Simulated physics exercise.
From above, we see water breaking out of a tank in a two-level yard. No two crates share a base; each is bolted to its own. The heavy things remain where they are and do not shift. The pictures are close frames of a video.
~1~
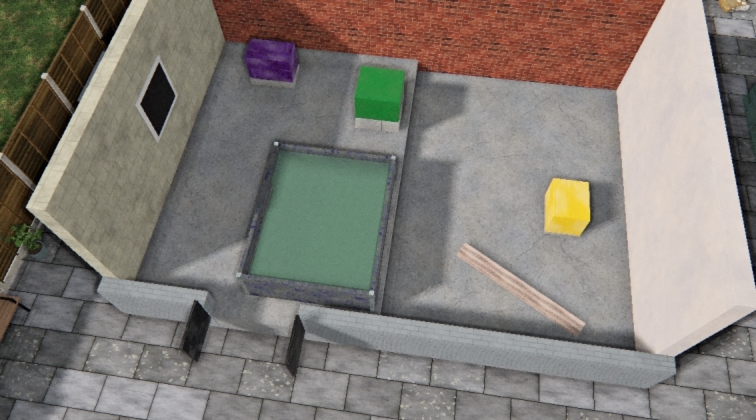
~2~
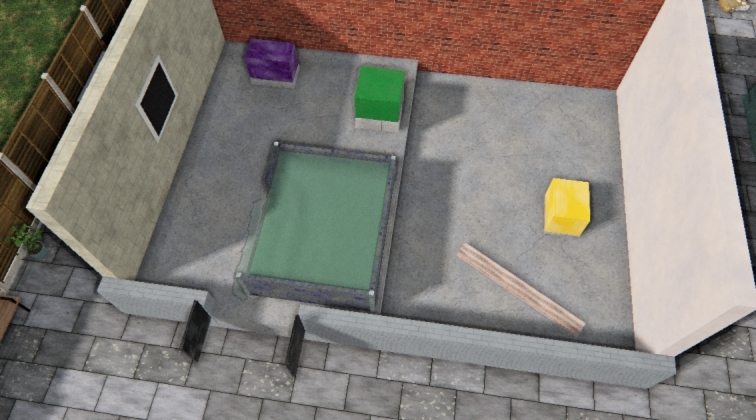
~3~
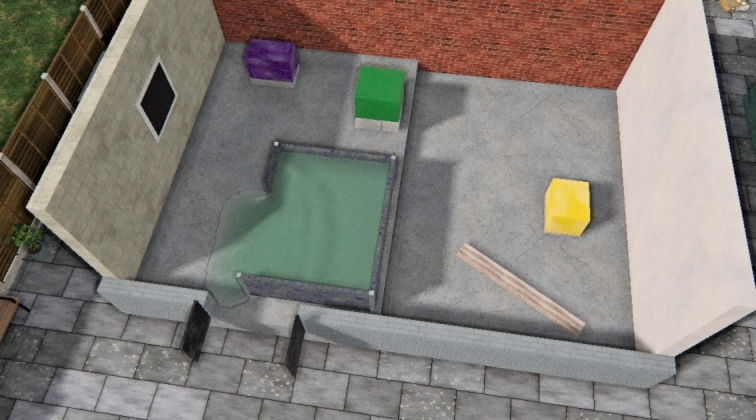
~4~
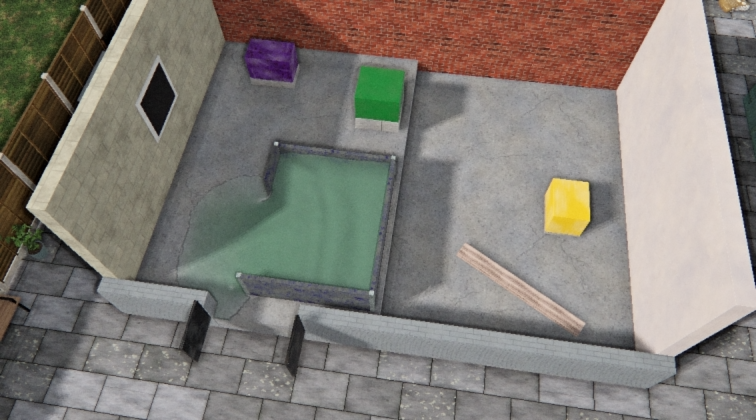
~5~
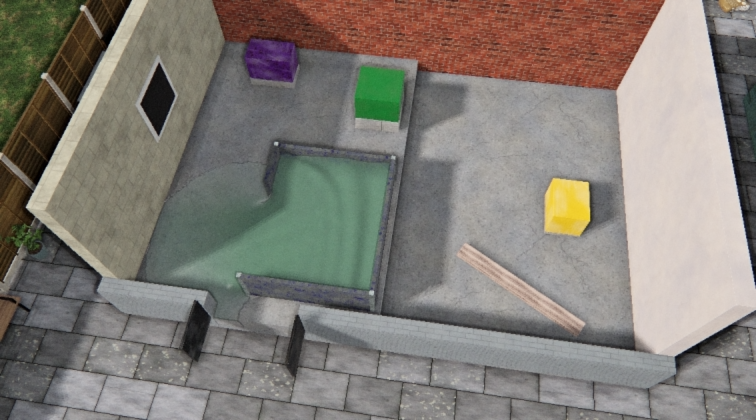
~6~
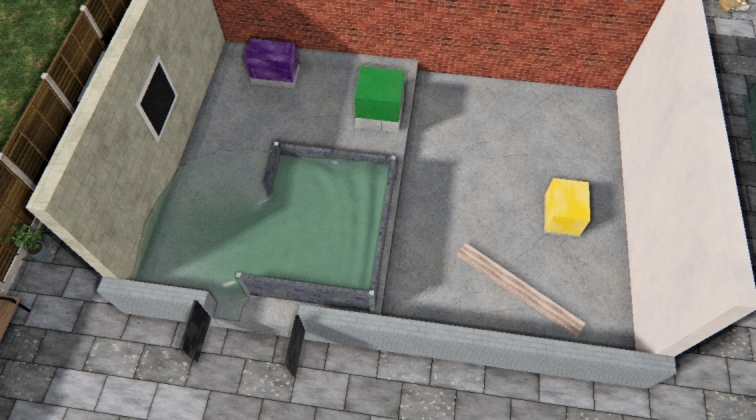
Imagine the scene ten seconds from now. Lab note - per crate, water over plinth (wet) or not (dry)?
Result: The yellow crate has too short a plinth; the green crate has a tall enough plinth; the purple crate has too short a plinth.
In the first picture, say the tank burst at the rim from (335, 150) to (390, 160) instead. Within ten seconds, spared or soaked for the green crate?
As far as I can tell, the green crate is overrun.
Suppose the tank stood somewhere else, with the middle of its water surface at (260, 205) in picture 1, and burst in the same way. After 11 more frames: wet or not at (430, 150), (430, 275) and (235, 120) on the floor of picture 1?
Results in order - left untouched, left untouched, swamped.
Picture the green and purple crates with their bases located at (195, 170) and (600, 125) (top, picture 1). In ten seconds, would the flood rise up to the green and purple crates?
Ten seconds on, the green crate has been flooded, but the purple crate is still clear.
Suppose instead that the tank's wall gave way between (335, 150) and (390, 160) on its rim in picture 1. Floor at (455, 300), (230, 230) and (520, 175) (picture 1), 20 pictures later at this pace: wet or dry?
The first comes out untouched, the second untouched, the third soaked.
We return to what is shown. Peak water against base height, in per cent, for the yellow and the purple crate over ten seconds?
Roughly 180 percent, then 180 percent.
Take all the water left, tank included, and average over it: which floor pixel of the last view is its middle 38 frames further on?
Point: (303, 153).
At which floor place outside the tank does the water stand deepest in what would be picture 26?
I'd point to about (221, 55).
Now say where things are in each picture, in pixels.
In the first picture, the tank at (321, 216) is whole and still.
In the second picture, water pours out at (262, 240) and has run to a hidden place.
In the third picture, water pours out at (262, 241) and has run to a hidden place.
In the fourth picture, water pours out at (262, 241) and has run to a hidden place.
In the fifth picture, water pours out at (262, 241) and has run to (161, 214).
In the sixth picture, the front is at (176, 172), out from the gap at (262, 241).
A moment on, water covers 15 % of the floor; the yellow crate not reached, the green crate not reached, the purple crate not reached.
Next, water covers 20 % of the floor; the yellow crate not reached, the green crate not reached, the purple crate water round its plinth.
Then, water covers 40 % of the floor; the yellow crate not reached, the green crate water round its plinth, the purple crate water round its plinth.
Later, water covers 60 % of the floor; the yellow crate not reached, the green crate water round its plinth, the purple crate water round its plinth.
In the end, water covers 85 % of the floor; the yellow crate was topped, the green crate stayed above the water, the purple crate was topped.
